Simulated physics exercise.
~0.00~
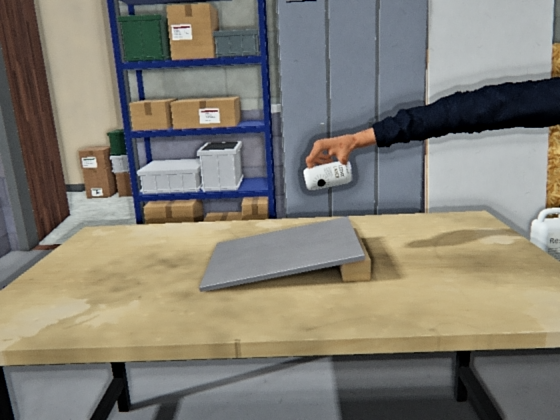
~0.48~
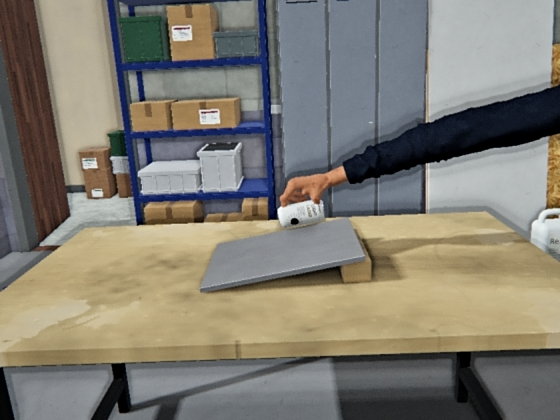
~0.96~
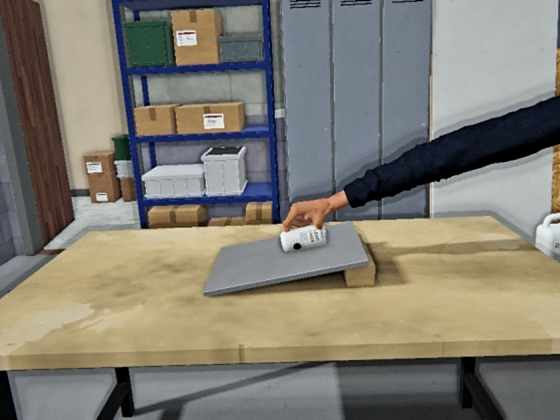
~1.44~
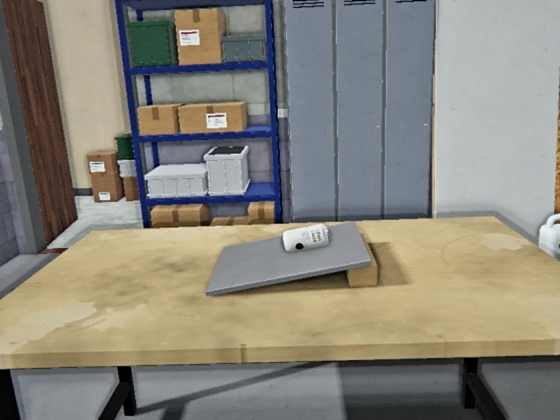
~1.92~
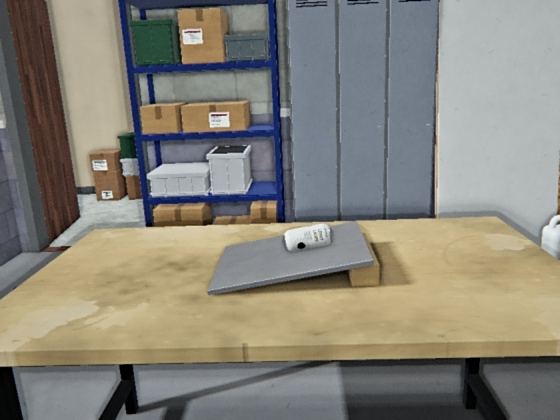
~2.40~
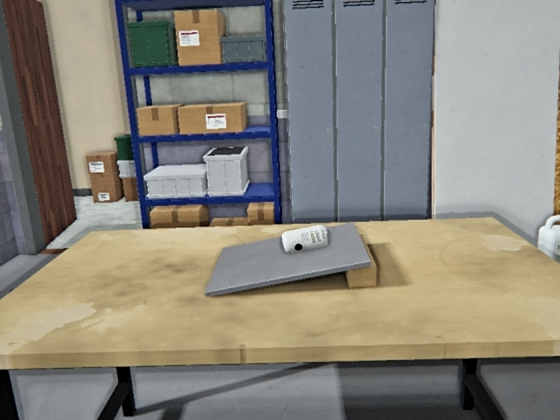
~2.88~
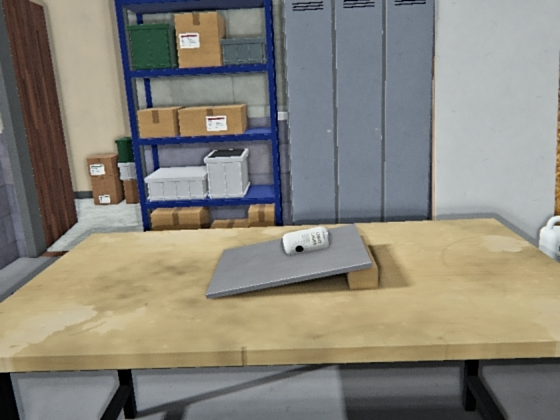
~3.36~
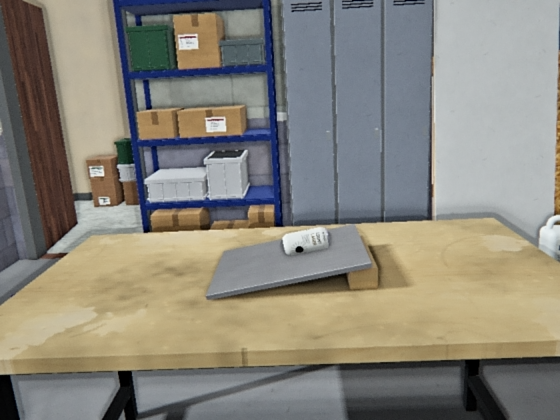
A hand reached in from the right with a white can on its side, lowered it leftward onto a gray board propped on a block on a wooden table, then let go and withdrew, and the can stayed resting on the sloping board.
